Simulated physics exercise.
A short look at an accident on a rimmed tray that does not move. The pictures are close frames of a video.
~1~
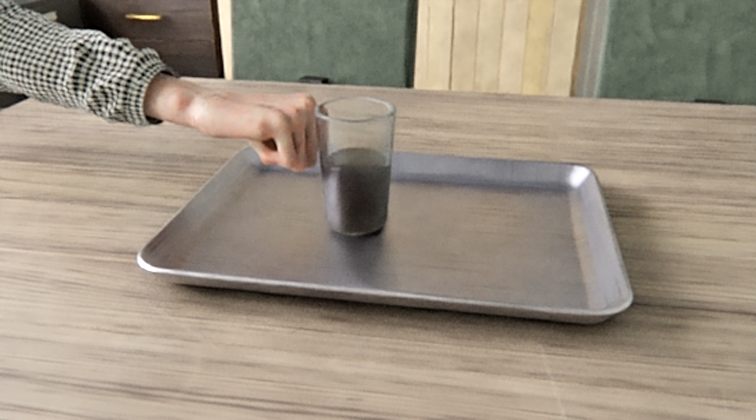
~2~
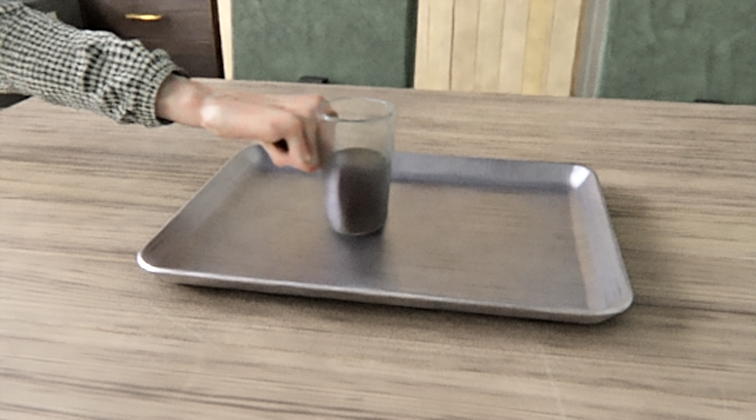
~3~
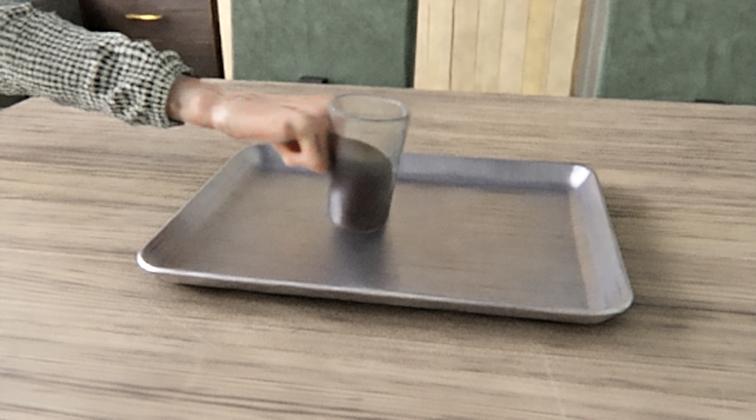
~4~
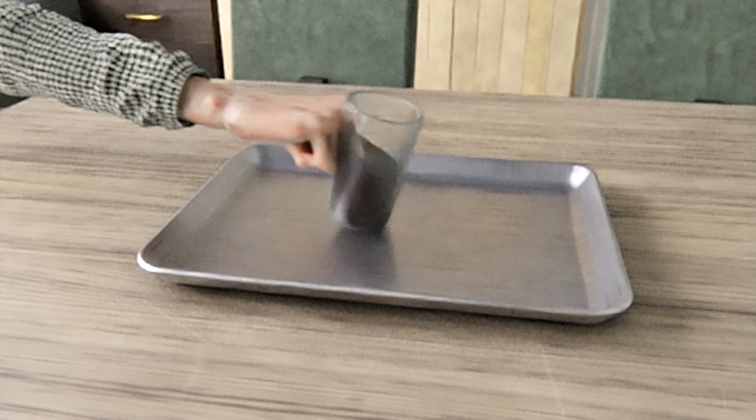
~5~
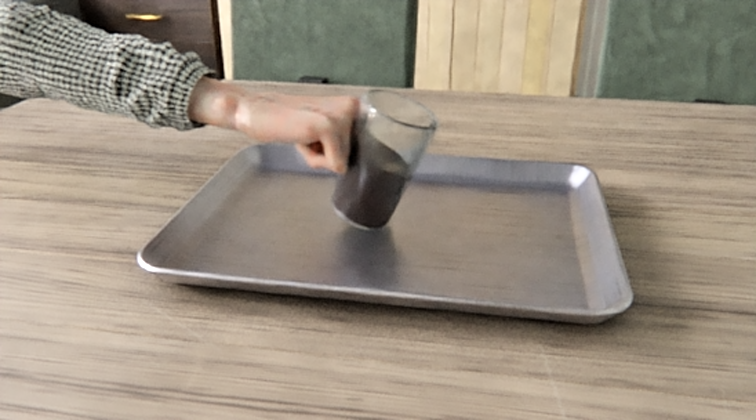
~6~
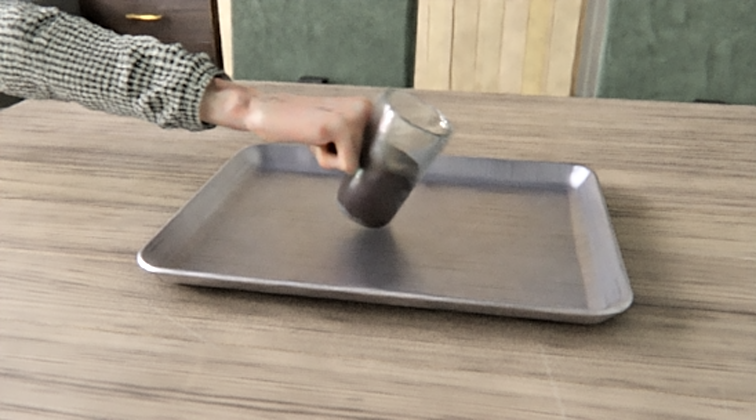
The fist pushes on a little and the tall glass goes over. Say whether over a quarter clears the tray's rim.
As it turns out, a quarter and more lands beyond the tray.
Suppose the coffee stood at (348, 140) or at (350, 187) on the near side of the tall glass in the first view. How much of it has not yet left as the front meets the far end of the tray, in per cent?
In turn 70 and 85 in a hundred.
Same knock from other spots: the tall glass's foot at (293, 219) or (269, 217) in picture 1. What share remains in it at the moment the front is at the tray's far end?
In turn 65 and 65 in a hundred.
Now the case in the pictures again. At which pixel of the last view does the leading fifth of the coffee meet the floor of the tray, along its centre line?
Roughly at (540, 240).
A moment on, the tall glass lies on its side and 100 per cent is in the glass, 0 on the tray and 0 above or beyond its rim.
Next, the tall glass lies on its side and 63 per cent is in the glass, 29 on the tray and 8 above or beyond its rim.
Then the tall glass lies on its side and 30 per cent is in the glass, 41 on the tray and 29 above or beyond its rim.
Later the tall glass lies on its side and 16 per cent is in the glass, 47 on the tray and 36 above or beyond its rim.
At rest 64 per cent is held by tray and glass, 36 is off the tray.
